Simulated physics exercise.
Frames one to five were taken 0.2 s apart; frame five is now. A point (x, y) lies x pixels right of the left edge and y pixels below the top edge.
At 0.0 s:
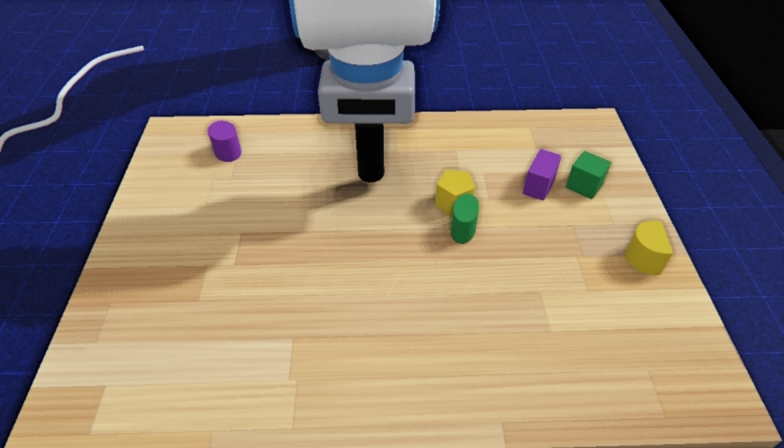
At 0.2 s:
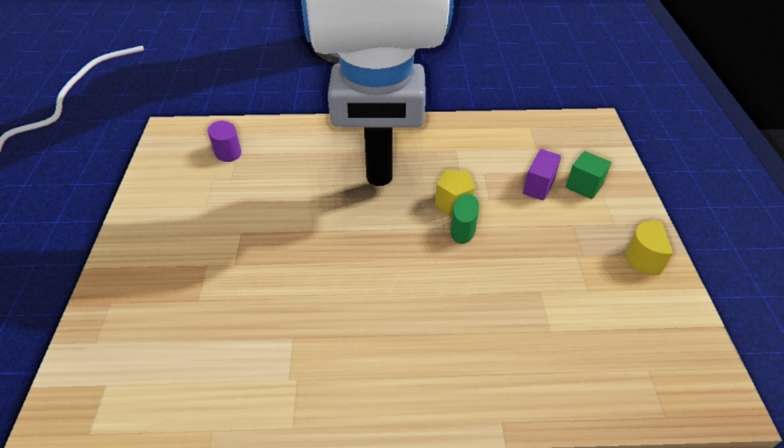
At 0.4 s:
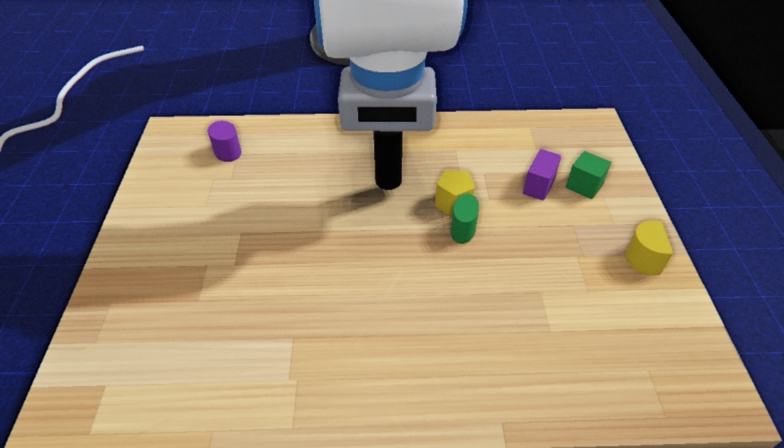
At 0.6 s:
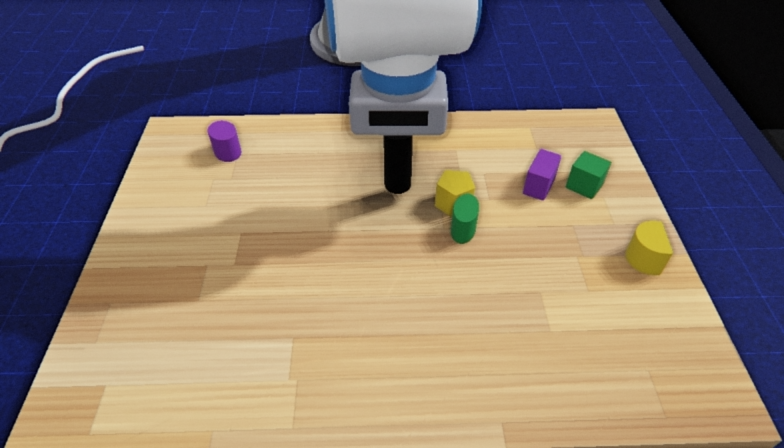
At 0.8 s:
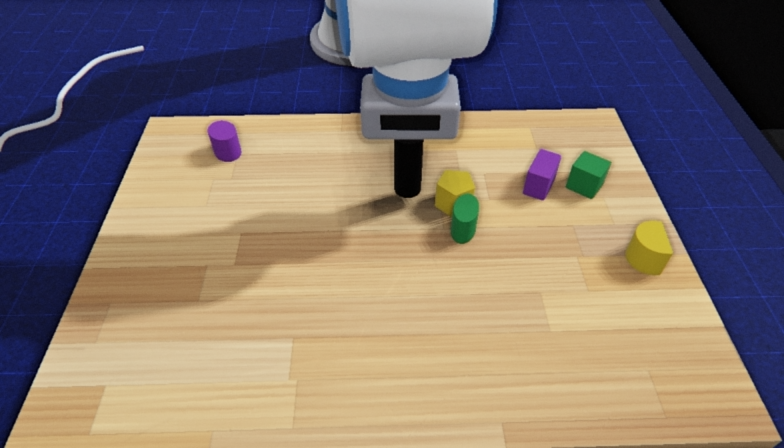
On a wooden board, a robot arm's black pusher slides slowly right while the blocks stay still.
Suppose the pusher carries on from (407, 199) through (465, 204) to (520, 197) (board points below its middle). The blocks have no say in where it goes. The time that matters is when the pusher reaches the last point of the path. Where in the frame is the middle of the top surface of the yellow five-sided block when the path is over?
Its top middle is near (556, 177).
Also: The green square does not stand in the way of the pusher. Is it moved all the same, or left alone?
The green square moves.
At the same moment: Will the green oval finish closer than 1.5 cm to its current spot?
Yes.
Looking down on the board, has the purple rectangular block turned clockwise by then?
I expect not.
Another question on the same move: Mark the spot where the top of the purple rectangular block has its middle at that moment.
By then it is at (566, 156).
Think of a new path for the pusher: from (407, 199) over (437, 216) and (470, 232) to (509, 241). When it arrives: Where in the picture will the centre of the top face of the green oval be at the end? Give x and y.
Final place: (537, 235).
The first path, step by step. One third of the way, pusher at (447, 192); yellow five-sided block at (480, 182); green oval at (471, 209), turned 25° clockwise.
Two thirds of the way, pusher at (486, 194); yellow five-sided block at (518, 180), turned 30° anticlockwise; green oval at (471, 209), turned 25° clockwise.
At the end, pusher at (522, 186); yellow five-sided block at (556, 177); green oval at (471, 209), turned 25° clockwise; purple rectangular block at (566, 156), turned 55° anticlockwise; green square at (603, 161), turned 20° clockwise.
